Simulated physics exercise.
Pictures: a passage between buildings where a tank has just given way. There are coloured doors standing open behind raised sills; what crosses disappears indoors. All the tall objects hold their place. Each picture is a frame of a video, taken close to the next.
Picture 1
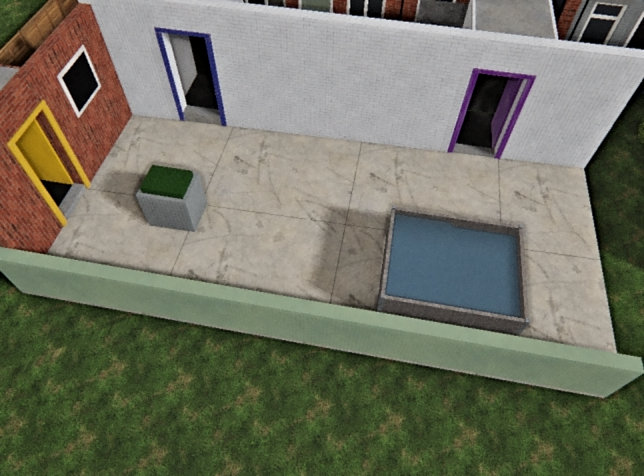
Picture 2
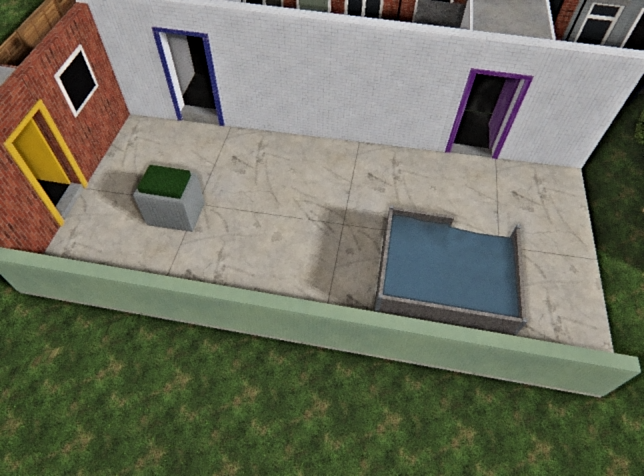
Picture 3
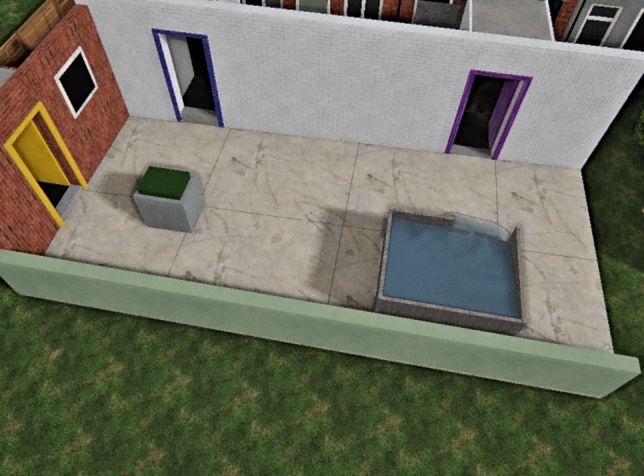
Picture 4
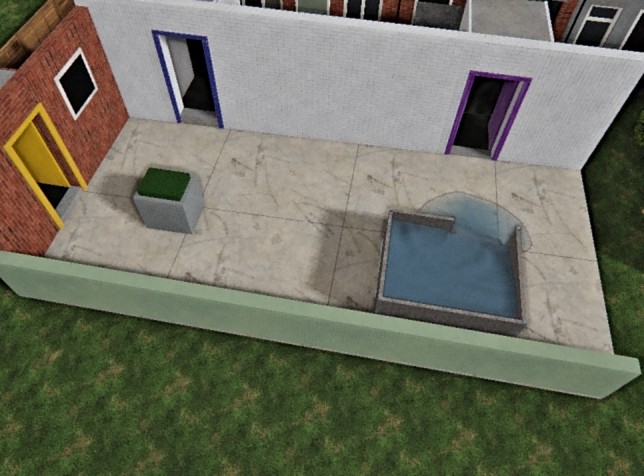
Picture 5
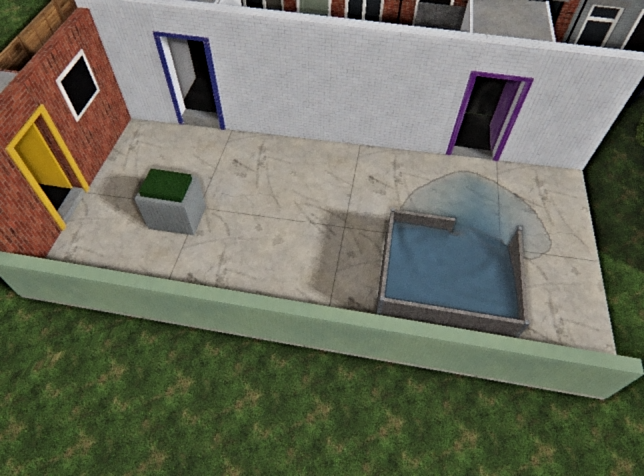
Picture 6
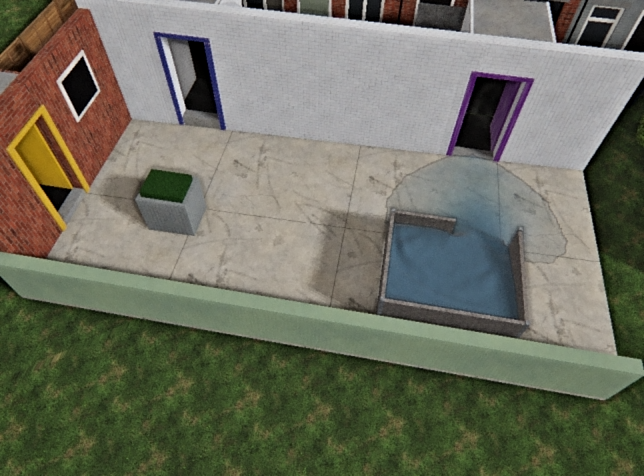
To begin with, a square tank of water stands whole on a paved passage between walls with blue, purple and yellow doorways, a grass-topped block to its left. Then a gap opens in its far side, and water pours out, spreading across the paving in a widening, rounded sheet towards the purple doorway.
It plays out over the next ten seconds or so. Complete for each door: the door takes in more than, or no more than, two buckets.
Completed: The blue door takes in no more than two buckets; the purple door takes in more than two buckets; the yellow door takes in no more than two buckets.
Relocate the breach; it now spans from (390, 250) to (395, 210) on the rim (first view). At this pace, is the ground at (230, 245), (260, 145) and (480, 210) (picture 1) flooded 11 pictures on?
Taking the three spots as listed, they end up inundated, inundated and spared.
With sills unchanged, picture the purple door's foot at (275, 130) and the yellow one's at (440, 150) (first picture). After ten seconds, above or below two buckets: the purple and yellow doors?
The purple one falls short, the yellow one overshoots.
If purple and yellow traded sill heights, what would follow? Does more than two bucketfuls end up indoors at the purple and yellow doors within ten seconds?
My reading: The purple one passes that mark, the yellow one takes more.
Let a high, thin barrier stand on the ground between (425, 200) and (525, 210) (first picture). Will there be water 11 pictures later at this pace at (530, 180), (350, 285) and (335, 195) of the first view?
Reading the points as listed, I get left untouched, then left untouched, then deluged.
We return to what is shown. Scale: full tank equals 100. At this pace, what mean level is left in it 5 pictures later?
Estimate: Close to 66 %.
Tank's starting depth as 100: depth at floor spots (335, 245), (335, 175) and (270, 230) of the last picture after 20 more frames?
Going in order, roughly 0, 4 and 0 %.
A moment on, water covers 25 % of the floor; the blue door not reached, the purple door far over two buckets in, the yellow door not reached.
Next, water covers 25 % of the floor; the blue door not reached, the purple door far over two buckets in, the yellow door not reached.
Then, water covers 40 % of the floor; the blue door wet at the sill, nothing in, the purple door far over two buckets in, the yellow door not reached.
Later, water covers 55 % of the floor; the blue door wet at the sill, nothing in, the purple door far over two buckets in, the yellow door wet at the sill, nothing in.
In the end, water covers 65 % of the floor; the blue door wet at the sill, nothing in, the purple door far over two buckets in, the yellow door wet at the sill, nothing in.
